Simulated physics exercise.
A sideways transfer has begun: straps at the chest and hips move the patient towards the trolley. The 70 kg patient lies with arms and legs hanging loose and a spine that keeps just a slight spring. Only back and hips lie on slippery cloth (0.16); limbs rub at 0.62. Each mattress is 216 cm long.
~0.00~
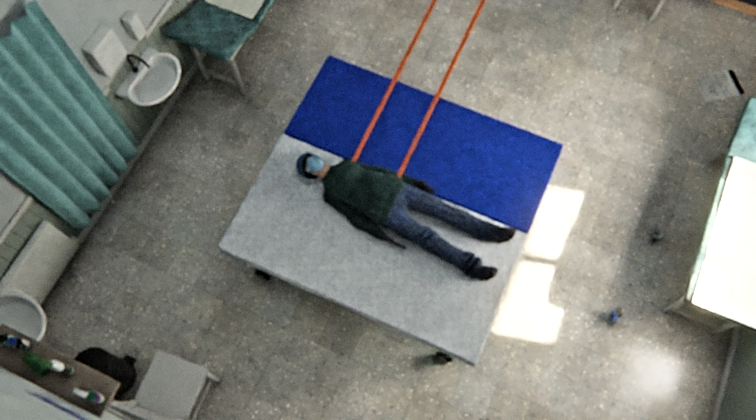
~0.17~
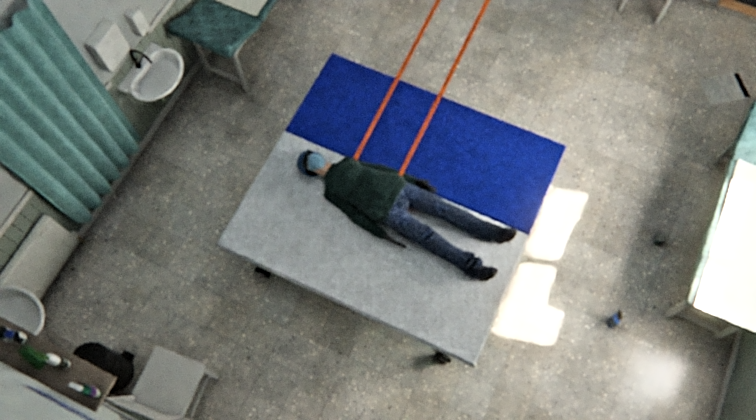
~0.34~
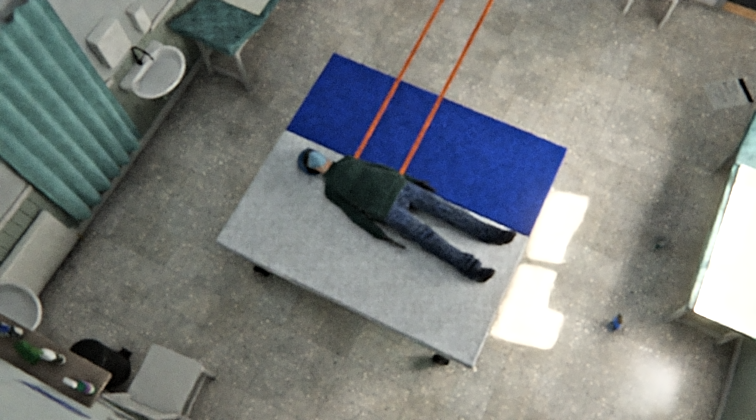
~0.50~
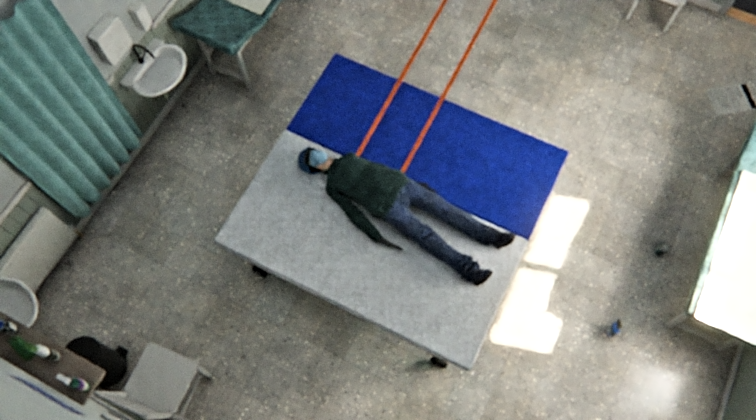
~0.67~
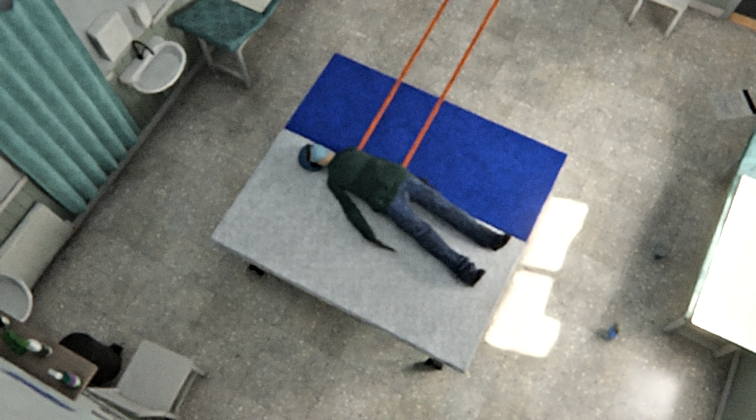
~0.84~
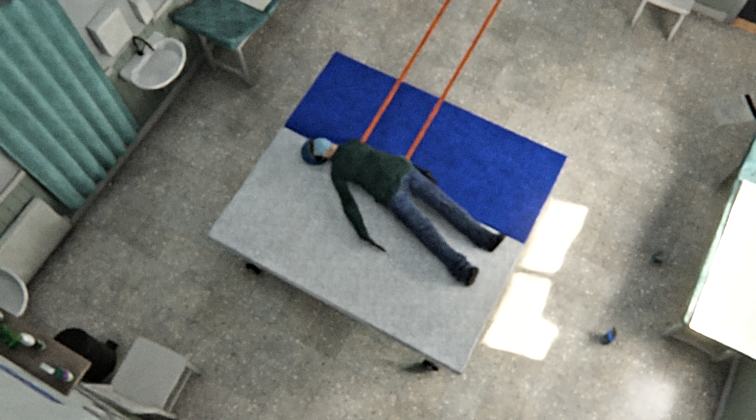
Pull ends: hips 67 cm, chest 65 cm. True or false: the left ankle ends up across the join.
True.
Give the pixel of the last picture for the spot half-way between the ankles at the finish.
(468, 226).
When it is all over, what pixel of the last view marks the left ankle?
About (487, 211).
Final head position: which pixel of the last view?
Somewhere about (344, 106) in the last picture.
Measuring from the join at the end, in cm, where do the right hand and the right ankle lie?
Right hand 32 short, right ankle 28 short.
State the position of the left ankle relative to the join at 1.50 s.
Position: About 6 cm short.
After 1.00 s the left ankle is 12 cm short of the join, near (486, 238) in the last picture's view.
After 1.50 s the left ankle is 5 cm short of the join, near (479, 225) in the last picture's view.
After 2.00 s the left ankle is 8 cm past the join, near (486, 212) in the last picture's view.
At rest, 2.8 s, head crosses the join; left hand crosses the join; right hand stops short of the join; left ankle crosses the join; right ankle stops short of the join; right knee crosses the join.
